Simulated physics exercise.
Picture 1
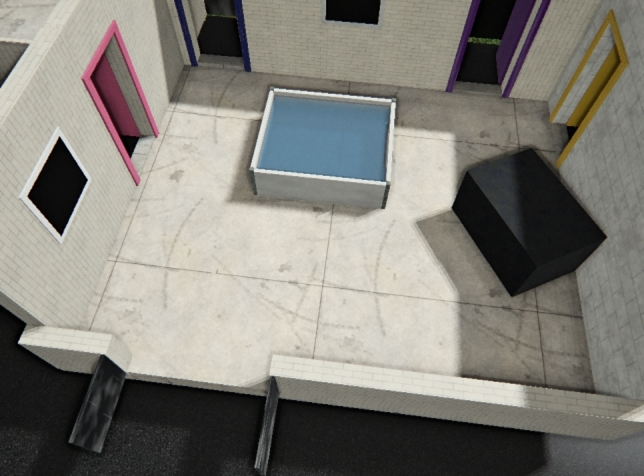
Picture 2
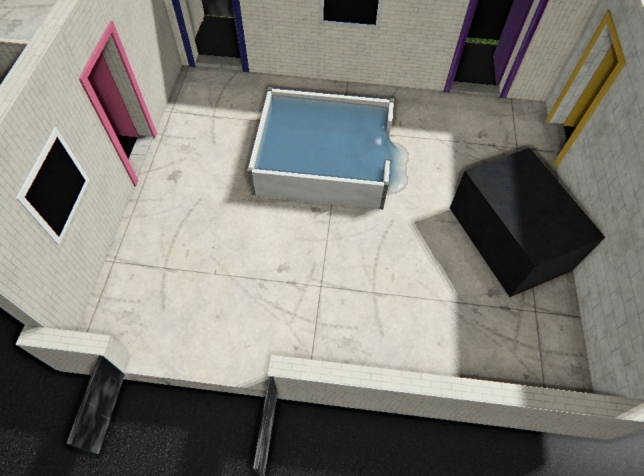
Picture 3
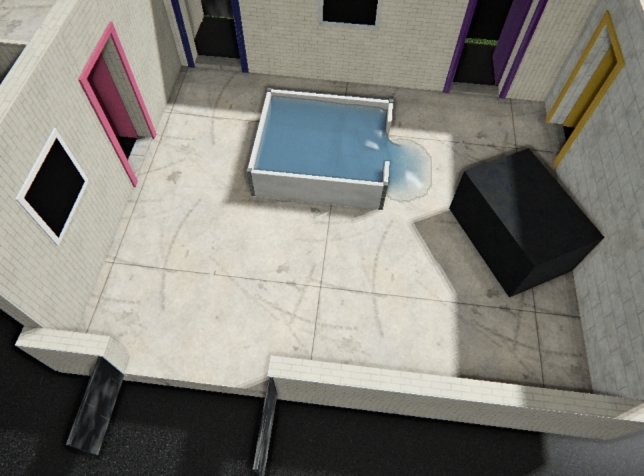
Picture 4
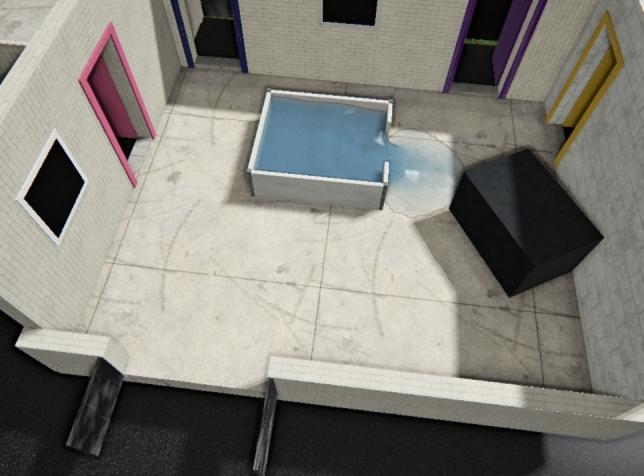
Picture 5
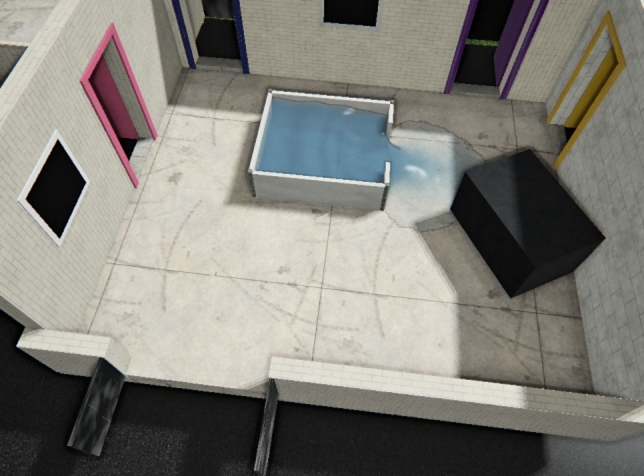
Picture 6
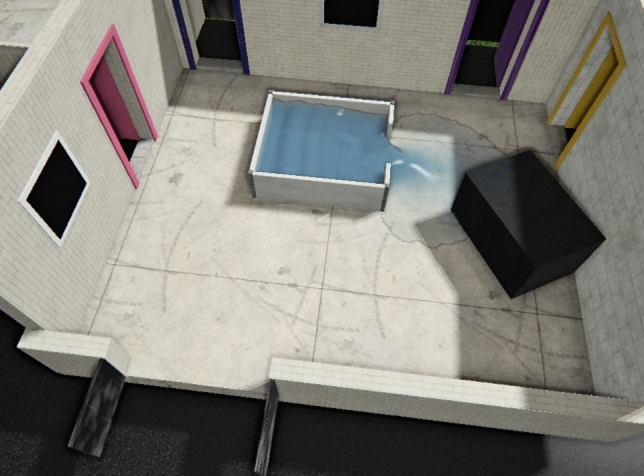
At first, a white-walled tank of blue water stands whole and still in a pale walled court, with a large black block to its right. Then part of the tank's right side opens, and water pours out across the floor, spreading to the block and fanning outward beside it as ripples cross the tank.
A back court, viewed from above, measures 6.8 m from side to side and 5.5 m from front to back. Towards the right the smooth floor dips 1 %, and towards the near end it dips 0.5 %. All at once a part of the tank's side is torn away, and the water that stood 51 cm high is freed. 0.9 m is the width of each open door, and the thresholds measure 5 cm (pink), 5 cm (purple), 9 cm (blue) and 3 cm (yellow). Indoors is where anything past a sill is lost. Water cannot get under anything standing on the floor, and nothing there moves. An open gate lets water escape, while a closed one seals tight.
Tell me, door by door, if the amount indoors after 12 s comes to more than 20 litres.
Pink door: Beneath the limit, purple door: Above the limit, blue door: Beneath the limit, yellow door: Above the limit.
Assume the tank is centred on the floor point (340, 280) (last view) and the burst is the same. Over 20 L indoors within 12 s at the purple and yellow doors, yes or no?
Then: Purple under, yellow not over.
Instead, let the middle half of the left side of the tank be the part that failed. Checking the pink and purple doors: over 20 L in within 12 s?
Compared with the limit, pink is higher and purple is lower.
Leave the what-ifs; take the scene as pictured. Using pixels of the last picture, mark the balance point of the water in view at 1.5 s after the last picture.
Its balance point sits around (383, 166).
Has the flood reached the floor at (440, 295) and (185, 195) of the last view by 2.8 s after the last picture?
I'd say drenched, then spared.
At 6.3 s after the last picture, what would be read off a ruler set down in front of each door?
In cm: Pink 0, purple 7, blue 0, yellow 12.
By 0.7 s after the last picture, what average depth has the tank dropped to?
Roughly 37 centimetres.
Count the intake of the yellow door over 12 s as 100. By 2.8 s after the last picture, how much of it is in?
Fraction in by then: Around 40 per cent.
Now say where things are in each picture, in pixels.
In the first picture, the tank at (326, 137) is whole and still, 51 cm deep.
In the second picture, water pours out at (384, 157) and has run 0.5 m, to (395, 189); typically 9 cm deep outside, 51 cm at the tank's back.
In the third picture, the front is at (421, 189), 0.8 m from the gap at (383, 159); 0.7 m2 of floor is under water; 51 cm left at the back of the tank.
In the fourth picture, water pours out at (383, 159) and has run 1.3 m, to (458, 185); typically 6 cm deep outside, 51 cm at the tank's back.
In the fifth picture, the front is at a hidden place, 1.8 m from the gap at (384, 160); 2.4 m2 of floor is under water; 51 cm left at the back of the tank.
In the sixth picture, the front is at a hidden place, 2.3 m from the gap at (385, 160); 3.2 m2 of floor is under water; 46 cm left at the back of the tank.
Then, 0.7 s after the last picture water covers 20 % of the floor and is deepest (32 cm) near (389, 167); pink door not reached, purple door not reached, blue door not reached, yellow door 10 cm at the sill, 4 L in.
Then, 1.5 s after the last picture water covers 25 % of the floor and is deepest (26 cm) near (557, 128); pink door not reached, purple door 7 cm at the sill, 1 L in, blue door not reached, yellow door 17 cm at the sill, 82 L in.
Then, 2.8 s after the last picture water covers 30 % of the floor and is deepest (21 cm) near (549, 143); pink door not reached, purple door 9 cm at the sill, 7 L in, blue door not reached, yellow door 18 cm at the sill, 233 L in.
Then, 6.3 s after the last picture water covers 45 % of the floor and is deepest (13 cm) near (566, 252); pink door not reached, purple door 7 cm at the sill, 30 L in, blue door not reached, yellow door 12 cm at the sill, 465 L in.
Then, 11.3 s after the last picture water covers 65 % of the floor and is deepest (8 cm) near (568, 262); pink door not reached, purple door 5 cm at the sill, 36 L in, blue door 2 cm at the sill, 0 L in, yellow door 8 cm at the sill, 610 L in.
